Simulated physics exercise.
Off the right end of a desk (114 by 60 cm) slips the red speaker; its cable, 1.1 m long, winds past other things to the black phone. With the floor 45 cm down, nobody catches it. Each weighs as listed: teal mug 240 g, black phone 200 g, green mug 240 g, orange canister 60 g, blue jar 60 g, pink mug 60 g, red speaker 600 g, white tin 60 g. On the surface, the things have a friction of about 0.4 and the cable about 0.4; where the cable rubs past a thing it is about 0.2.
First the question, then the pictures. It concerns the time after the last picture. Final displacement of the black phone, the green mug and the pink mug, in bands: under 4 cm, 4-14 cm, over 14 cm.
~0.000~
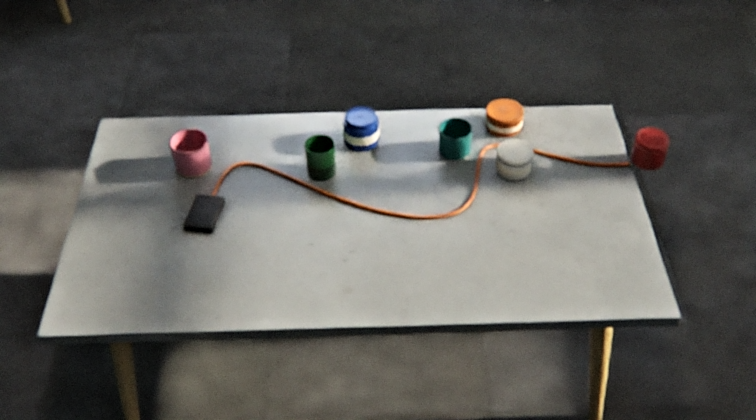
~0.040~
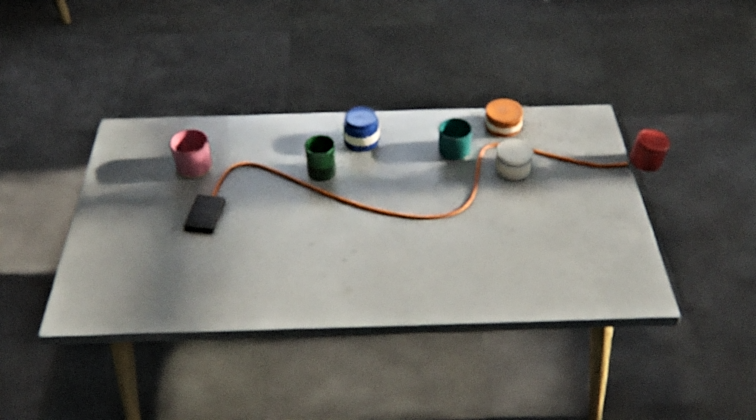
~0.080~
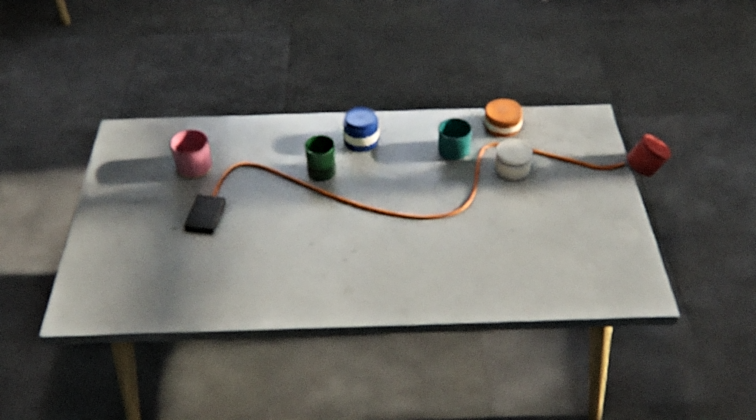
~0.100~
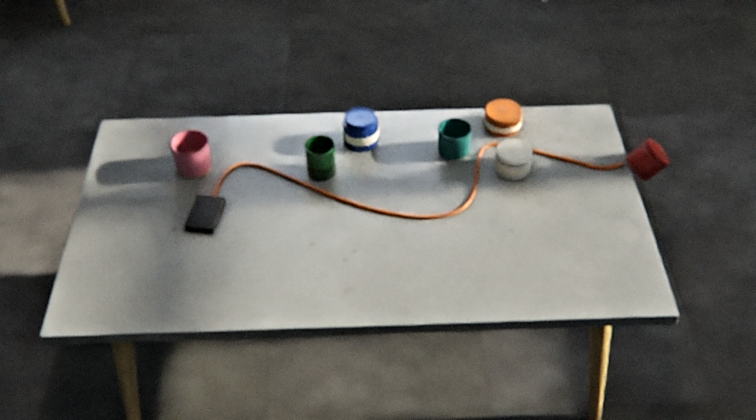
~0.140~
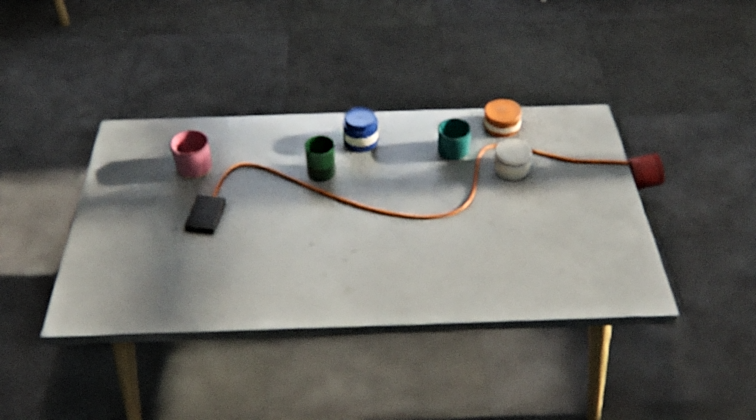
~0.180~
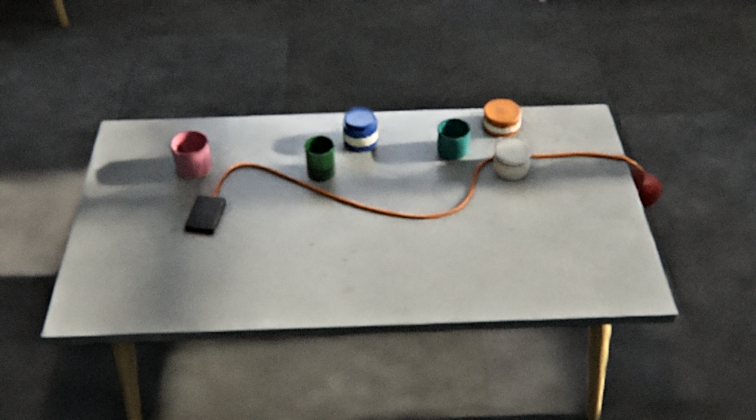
Black phone: Major movement. Green mug: Negligible movement. Pink mug: Negligible movement.
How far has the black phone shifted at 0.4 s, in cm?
About 14 cm.
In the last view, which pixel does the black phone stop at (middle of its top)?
Top at rest: About (362, 197).
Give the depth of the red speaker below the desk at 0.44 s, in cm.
Depth: About 40 cm.
By 0.4 s, the cable's tail end at (291, 224); black phone 14 cm off its start, white tin 9 cm off its start, red speaker over the edge.
By 0.7 s, the cable's tail end at (340, 212); black phone 31 cm off its start, white tin 11 cm off its start, red speaker over the edge.
By 0.9 s, the cable's tail end at (343, 211); black phone 31 cm off its start at (362, 197), white tin 11 cm off its start at (541, 183), red speaker over the edge.
By 1.2 s, the cable's tail end at (343, 211); black phone 31 cm off its start, white tin 11 cm off its start, red speaker over the edge.
By 2.4 s, the cable's tail end at (343, 211); black phone 31 cm off its start at (362, 197), pink mug 0 cm off its start at (189, 142), green mug 0 cm off its start at (319, 145), white tin 11 cm off its start at (541, 183).
